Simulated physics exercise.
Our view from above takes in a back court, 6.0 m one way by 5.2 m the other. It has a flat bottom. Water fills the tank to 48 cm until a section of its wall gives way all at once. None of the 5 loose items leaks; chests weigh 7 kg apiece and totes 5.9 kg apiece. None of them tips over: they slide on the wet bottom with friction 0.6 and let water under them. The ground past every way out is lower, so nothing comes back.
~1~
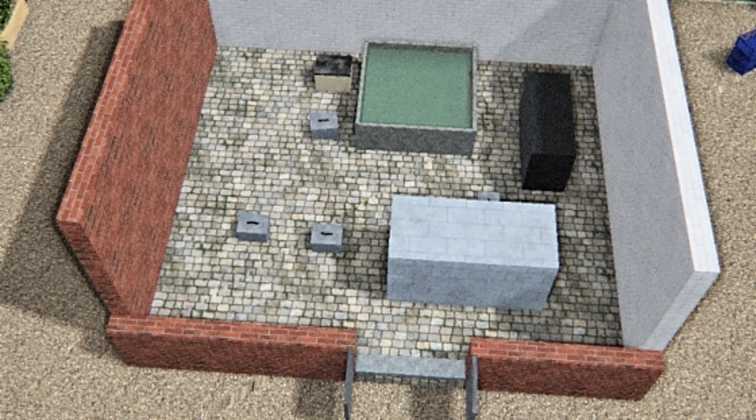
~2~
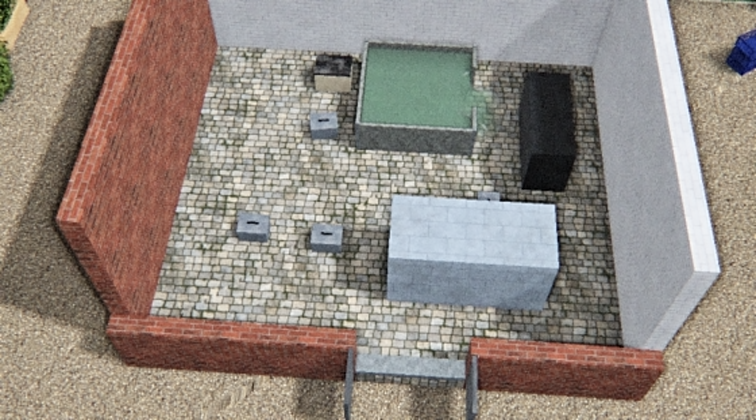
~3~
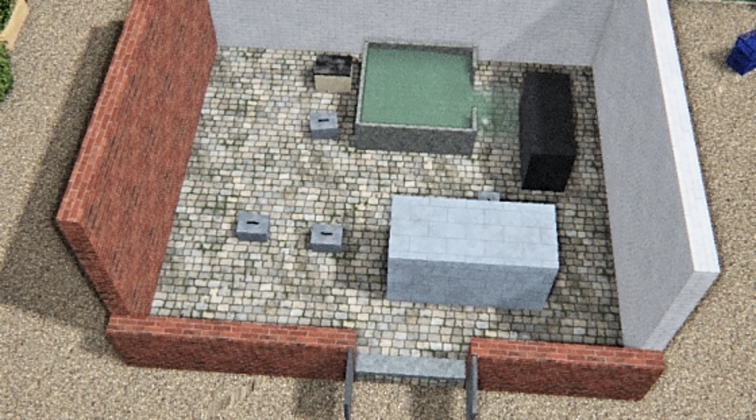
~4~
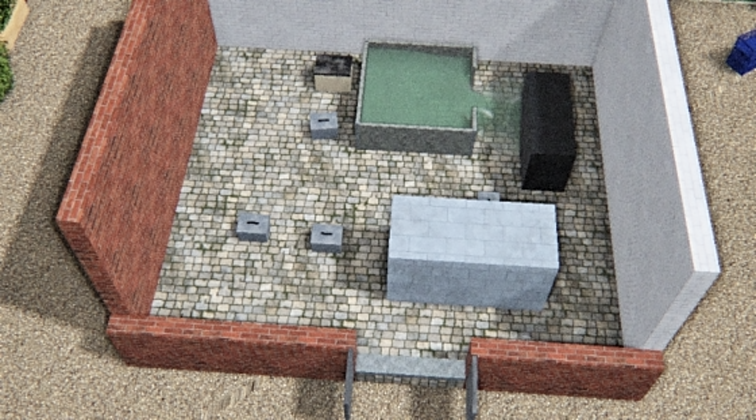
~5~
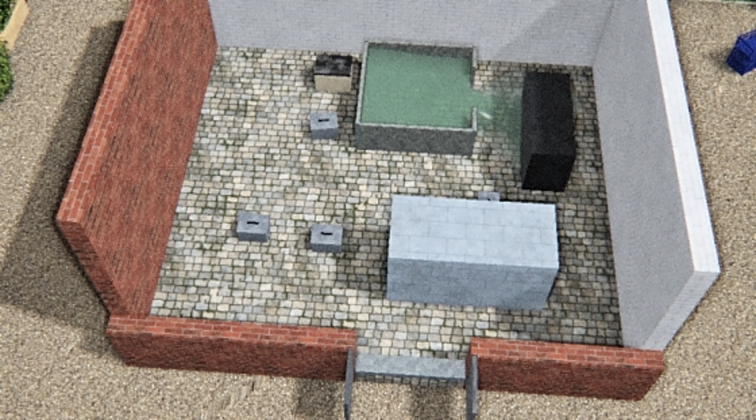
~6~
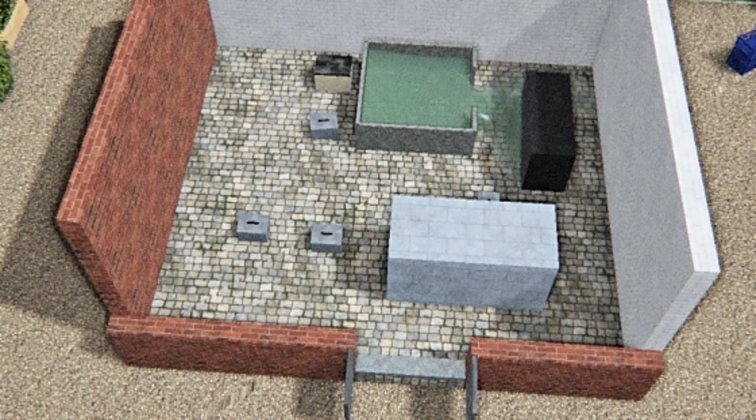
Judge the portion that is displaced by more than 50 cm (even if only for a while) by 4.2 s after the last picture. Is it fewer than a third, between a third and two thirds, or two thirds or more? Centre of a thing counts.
The fraction will be beneath one in three.
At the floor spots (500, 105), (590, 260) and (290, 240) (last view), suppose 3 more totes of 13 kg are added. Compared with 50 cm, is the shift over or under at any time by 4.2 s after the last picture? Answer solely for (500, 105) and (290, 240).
Result in order: Exceeded; not exceeded.
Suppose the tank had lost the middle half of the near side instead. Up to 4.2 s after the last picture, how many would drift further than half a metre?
2.
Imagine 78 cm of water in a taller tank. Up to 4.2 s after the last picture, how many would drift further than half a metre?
It would come to 3 of them.
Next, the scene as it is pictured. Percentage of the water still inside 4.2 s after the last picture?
Around 100 per cent of the water is still in there.
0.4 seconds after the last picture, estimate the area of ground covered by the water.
At that time the wet patch spans about 6.0 m2.
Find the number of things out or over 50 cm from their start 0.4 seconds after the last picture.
By then the count is 0.
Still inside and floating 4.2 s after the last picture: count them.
Answer: 0.
Then, 0.4 s after the last picture 0 of 5 are over 50 cm from their spots; 0 afloat.
Then, 1.5 s after the last picture 1 of 5 are over 50 cm from their spots; 0 afloat.
Then, 2.8 s after the last picture 1 of 5 are over 50 cm from their spots; 0 afloat.
Then, 4.2 s after the last picture 1 of 5 are over 50 cm from their spots, and 1 have been at some point; 0 afloat.
